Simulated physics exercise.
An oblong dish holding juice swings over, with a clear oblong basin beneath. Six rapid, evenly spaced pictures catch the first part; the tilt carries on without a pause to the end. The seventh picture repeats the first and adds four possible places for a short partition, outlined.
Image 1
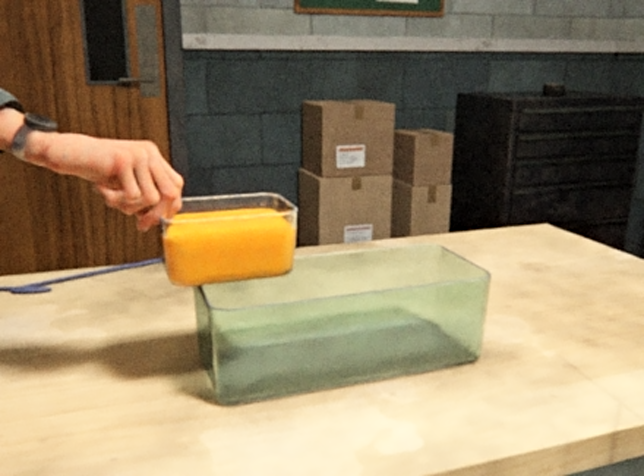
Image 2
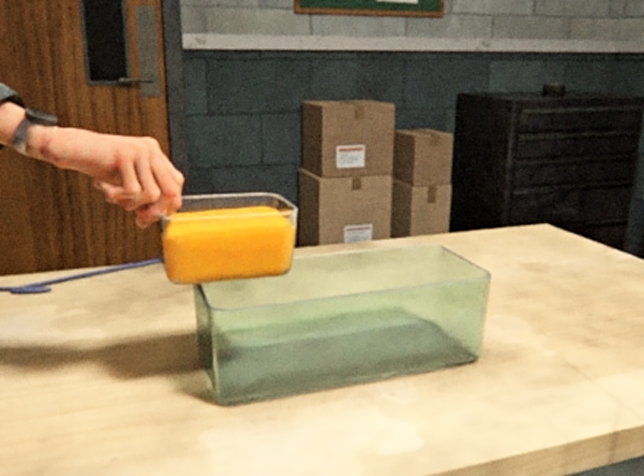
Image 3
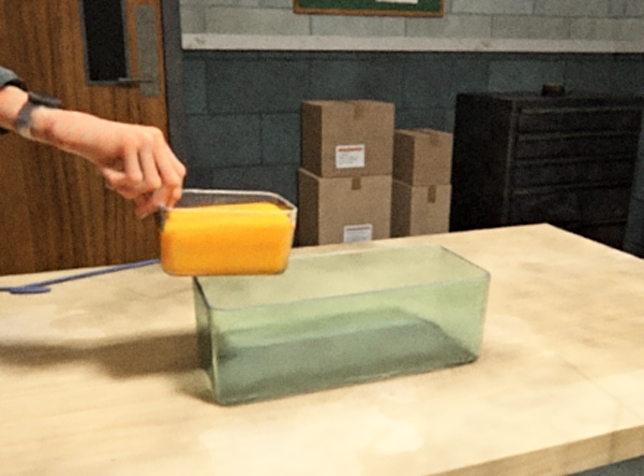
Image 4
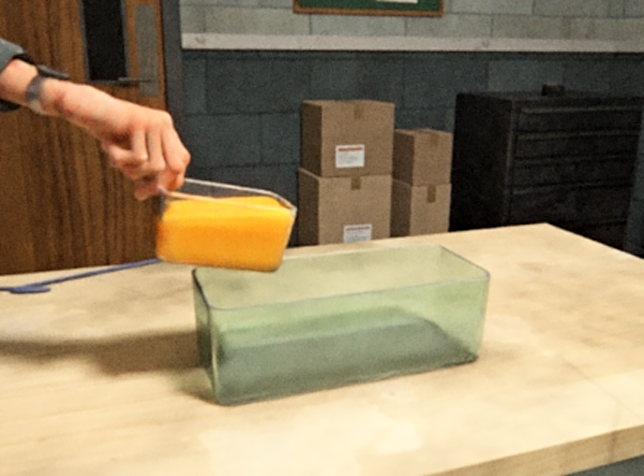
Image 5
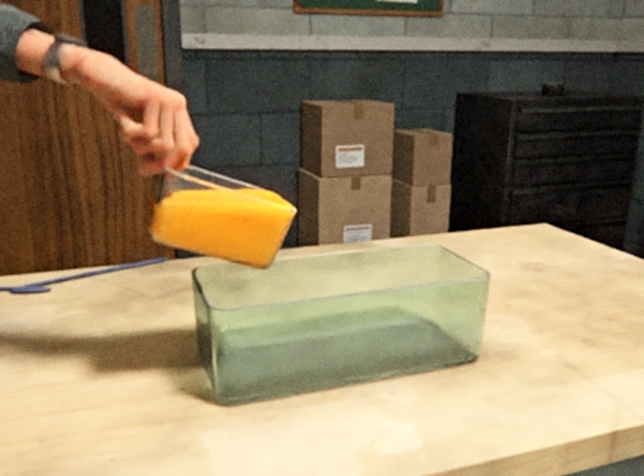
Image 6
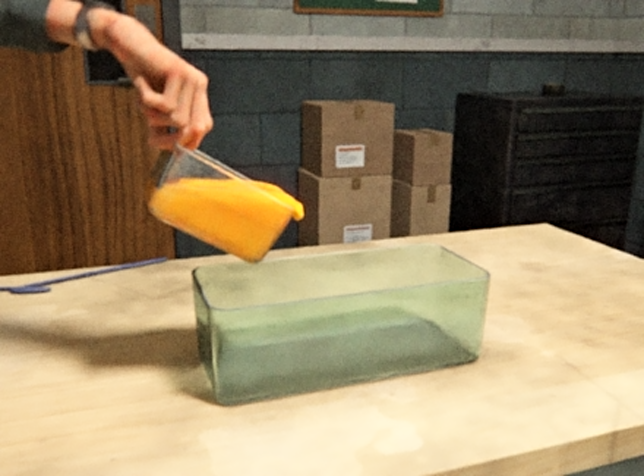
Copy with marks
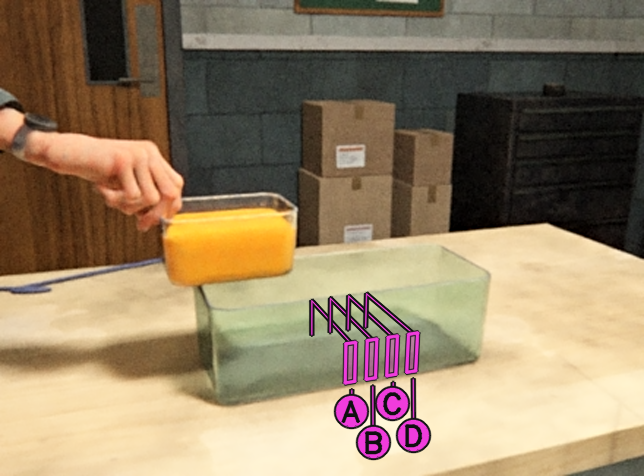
A hand tilts a clear dish of orange juice rightward above an oblong glass basin until juice crosses the lip.
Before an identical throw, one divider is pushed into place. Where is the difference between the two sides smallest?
C.
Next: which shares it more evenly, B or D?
The answer is B.
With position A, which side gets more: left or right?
The right side.
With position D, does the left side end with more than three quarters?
Yes.
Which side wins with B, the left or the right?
The right one.
On the marked copy, A at (351, 389); B at (372, 386); C at (393, 382); D at (413, 379).
For position A, about 7 % ends left of the wall and 92 % right of it.
For position B, about 21 % ends left of the wall and 78 % right of it.
For position C, about 49 % ends left of the wall and 51 % right of it.
For position D, about 84 % ends left of the wall and 8 % right of it; 8 % is lost outside.
